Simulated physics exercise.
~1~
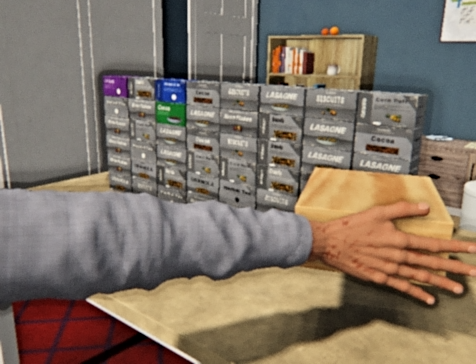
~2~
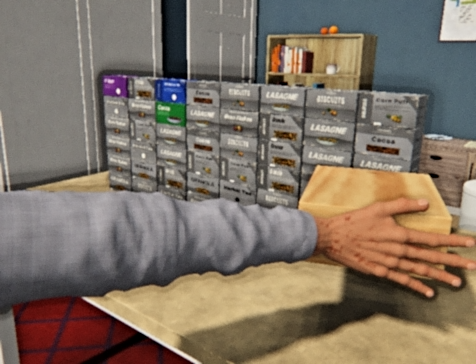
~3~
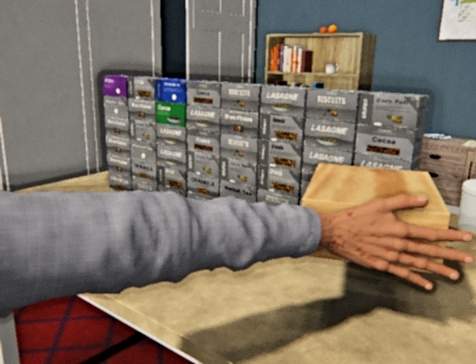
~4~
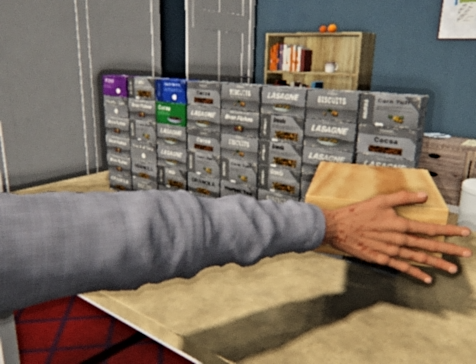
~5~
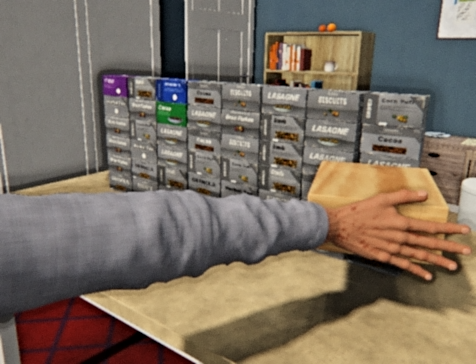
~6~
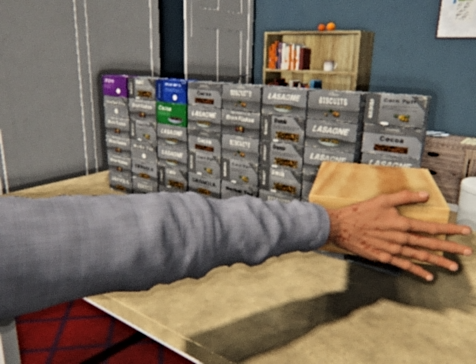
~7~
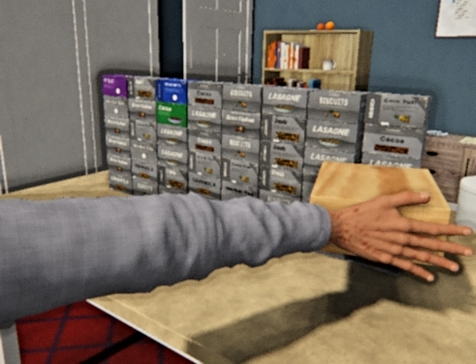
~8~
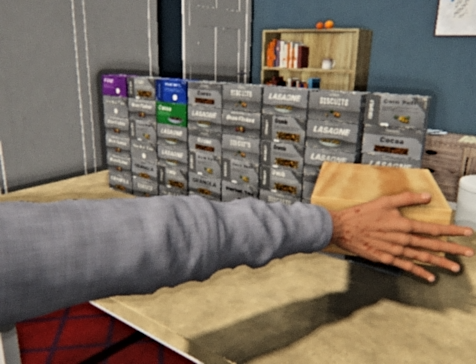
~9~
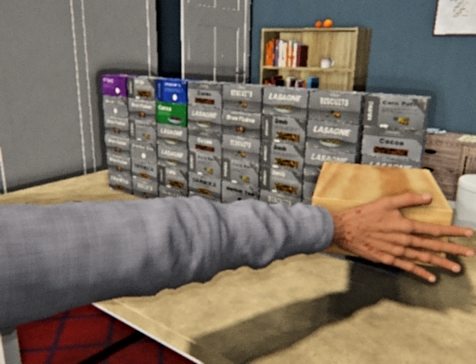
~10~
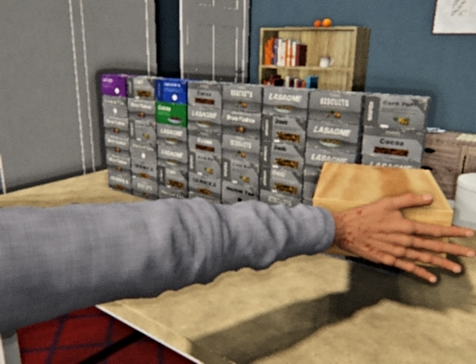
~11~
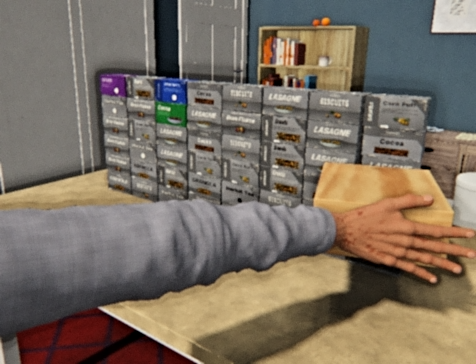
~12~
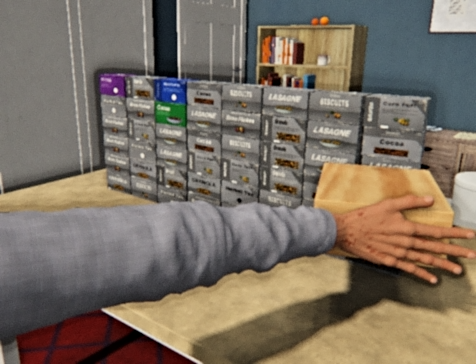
The video shows an outstretched arm in a grey sleeve, its hand at a wooden block beside a wall of mostly grey packets. The hand and block shift slightly, then stay nearly still as the view drifts a little, and the wall remains standing, its purple, blue and green packets in place.
